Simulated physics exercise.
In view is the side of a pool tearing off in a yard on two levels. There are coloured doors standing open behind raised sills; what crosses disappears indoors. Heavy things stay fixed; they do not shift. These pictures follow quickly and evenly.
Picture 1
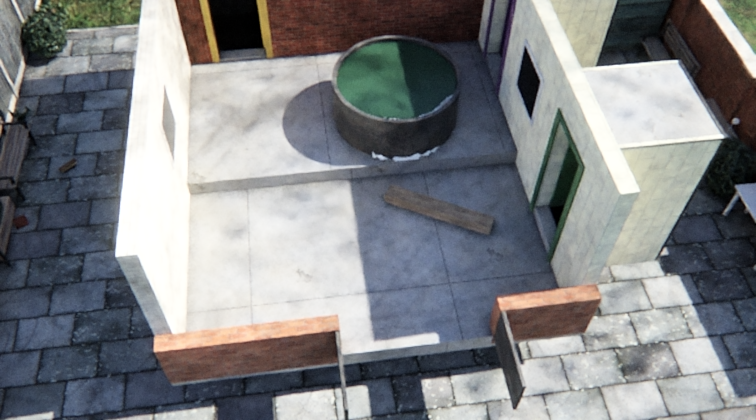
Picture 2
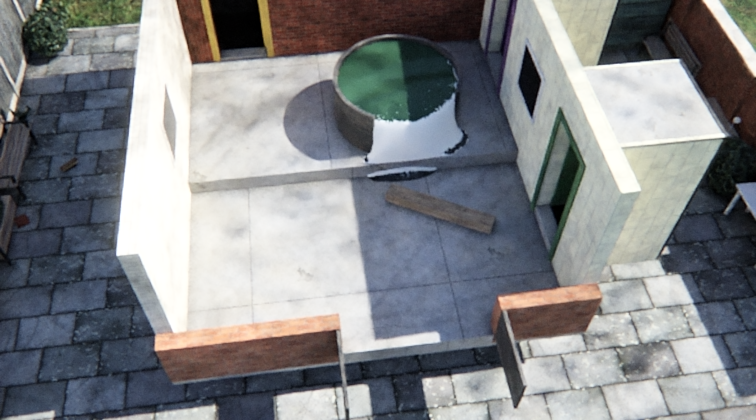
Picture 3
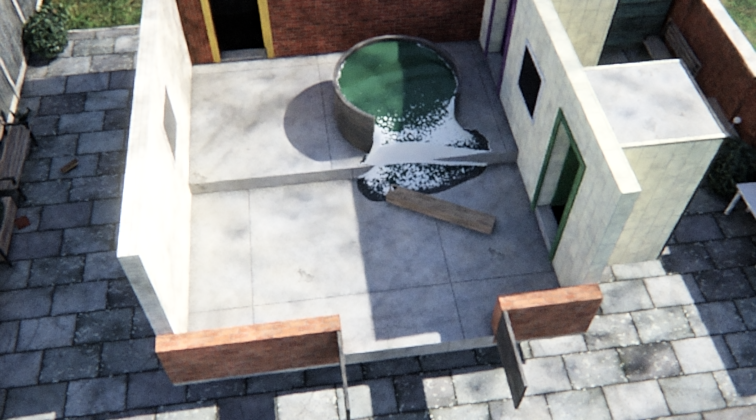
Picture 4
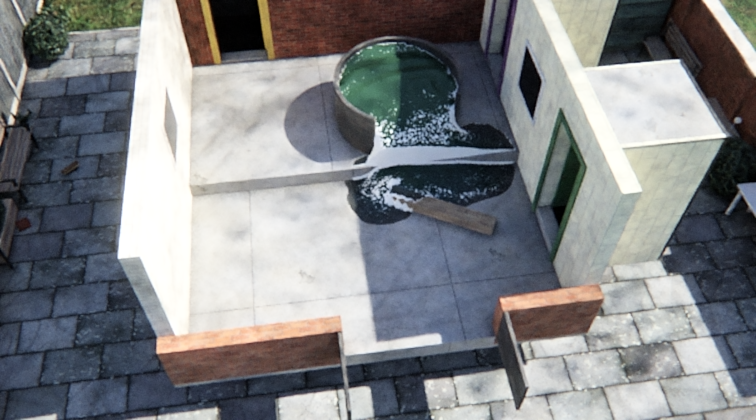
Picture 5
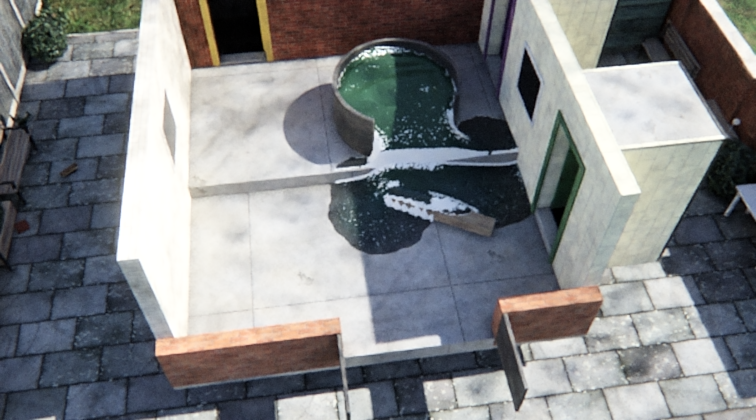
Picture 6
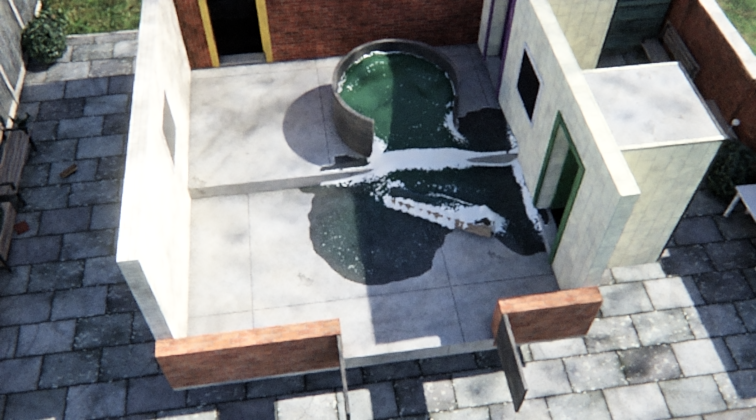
At first, a round pool of green water stands on the upper level of a walled yard, white froth at its base. Water then bursts from its front side and pours over the step. It spreads in a widening dark sheet across the lower floor, surging around and over a wooden plank.
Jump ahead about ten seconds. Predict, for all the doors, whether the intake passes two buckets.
As I see it, the purple door will keep to two buckets; the green door will go over two buckets; the yellow door will keep to two buckets.
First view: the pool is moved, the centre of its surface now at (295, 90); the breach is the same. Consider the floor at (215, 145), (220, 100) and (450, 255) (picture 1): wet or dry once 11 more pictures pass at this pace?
Result: Spared; spared; inundated.
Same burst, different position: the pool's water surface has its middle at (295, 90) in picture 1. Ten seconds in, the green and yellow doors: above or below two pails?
So here's how it goes: The green door comes up short, and the yellow door comes up short.
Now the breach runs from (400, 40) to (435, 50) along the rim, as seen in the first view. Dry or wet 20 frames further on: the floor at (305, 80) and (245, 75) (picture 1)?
In that order: Awash, wet.
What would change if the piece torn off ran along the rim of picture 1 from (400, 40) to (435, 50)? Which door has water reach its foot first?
It is the purple-painted one.
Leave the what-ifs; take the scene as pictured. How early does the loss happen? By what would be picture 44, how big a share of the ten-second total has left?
Estimate: 75 %.
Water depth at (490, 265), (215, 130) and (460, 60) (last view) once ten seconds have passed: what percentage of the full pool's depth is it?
Going place by place: 8 %, 0 % and 0 %.
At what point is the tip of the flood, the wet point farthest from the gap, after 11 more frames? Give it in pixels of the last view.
Farthest reach: (187, 363).
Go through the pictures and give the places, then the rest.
In the first frame, still water in the pool at (397, 80).
In the second frame, the front is at (369, 163), out from the gap at (421, 141).
In the third frame, water pours out at (421, 143) and has run to (365, 188).
In the fourth frame, water pours out at (422, 147) and has run to (508, 177).
In the fifth frame, water pours out at (421, 149) and has run to (530, 204).
In the sixth frame, the front is at (545, 246), out from the gap at (420, 149).
A moment on, water covers 45 % of the floor; the purple door not reached, the green door over two buckets in, the yellow door not reached.
Next, water covers 55 % of the floor; the purple door wet at the sill, nothing in, the green door far over two buckets in, the yellow door not reached.
Then, water covers 55 % of the floor; the purple door wet at the sill, nothing in, the green door far over two buckets in, the yellow door not reached.
Later, water covers 55 % of the floor; the purple door wet at the sill, nothing in, the green door far over two buckets in, the yellow door not reached.
In the end, water covers 55 % of the floor; the purple door wet at the sill, nothing in, the green door far over two buckets in, the yellow door not reached.
